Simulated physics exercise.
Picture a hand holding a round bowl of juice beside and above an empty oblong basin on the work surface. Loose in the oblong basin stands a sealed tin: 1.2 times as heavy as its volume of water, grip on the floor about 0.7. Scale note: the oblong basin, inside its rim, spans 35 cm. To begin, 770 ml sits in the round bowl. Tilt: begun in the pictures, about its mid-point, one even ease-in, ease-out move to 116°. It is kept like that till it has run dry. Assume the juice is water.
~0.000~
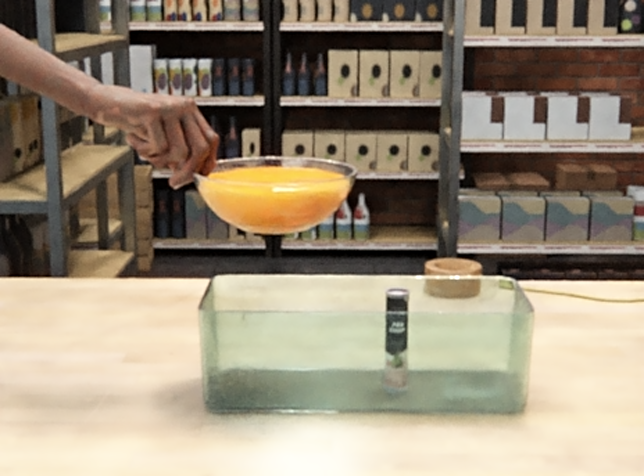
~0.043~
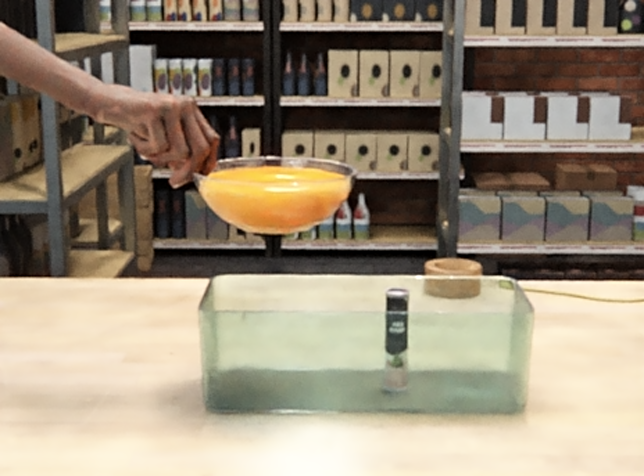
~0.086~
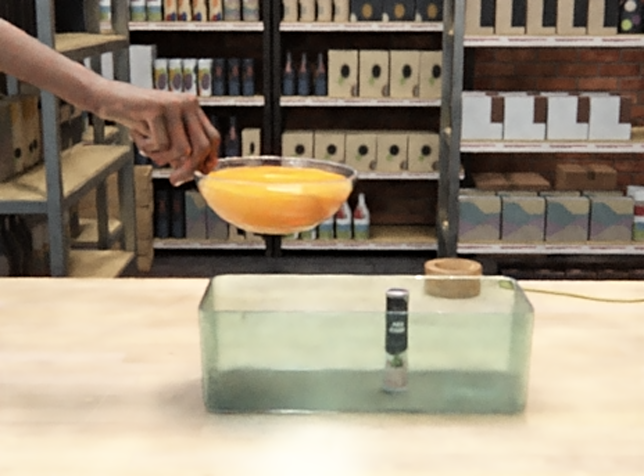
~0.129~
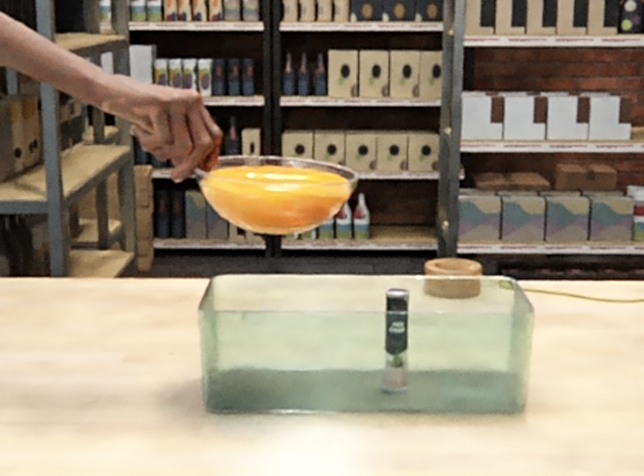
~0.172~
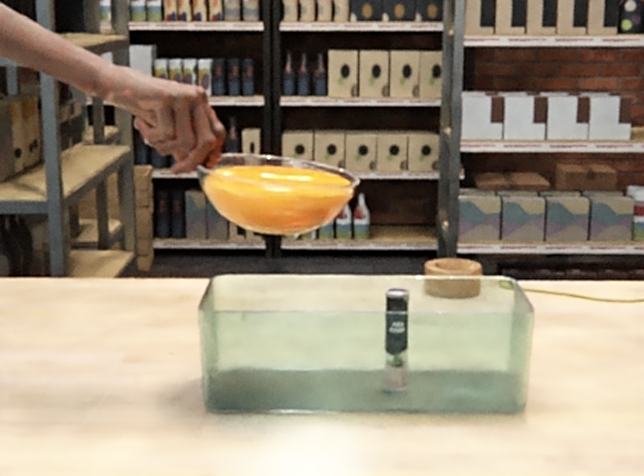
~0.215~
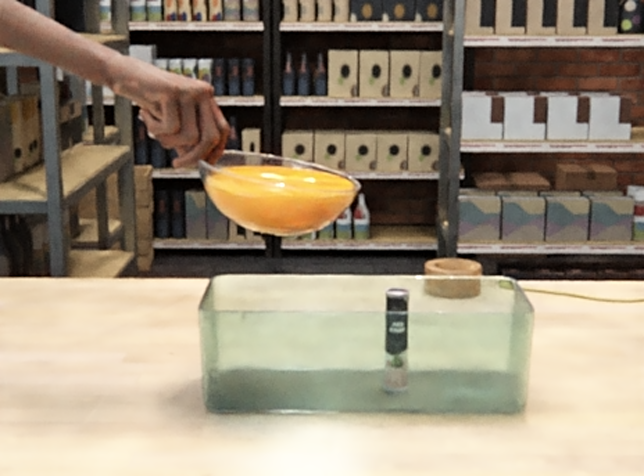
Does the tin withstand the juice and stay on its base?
Yes, it is still on its base.
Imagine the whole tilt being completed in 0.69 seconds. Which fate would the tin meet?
Outcome - the tin remains standing.
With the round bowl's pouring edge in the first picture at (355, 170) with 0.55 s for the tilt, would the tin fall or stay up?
After that, the tin overturns.
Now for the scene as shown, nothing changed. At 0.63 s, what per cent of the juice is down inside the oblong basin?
Near 48 in a hundred.
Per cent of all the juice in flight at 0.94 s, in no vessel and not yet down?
About 0 % of the total.
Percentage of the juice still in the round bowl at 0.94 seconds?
Around 0 in a hundred is still there.
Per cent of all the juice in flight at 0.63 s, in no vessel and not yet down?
It comes to roughly 32 per cent.
By 0.63 s the tilt is 71° and 20 per cent is still to pour; the tin stands where it began.
By 0.94 s the tilt is 109° and 0 per cent is still to pour; the tin stands where it began.
By 1.26 s the tilt is 116° and 0 per cent is still to pour; the tin stands where it began.
By 1.61 s the tilt is 116° and 0 per cent is still to pour; the tin stands where it began.
At rest the tin stands where it began.
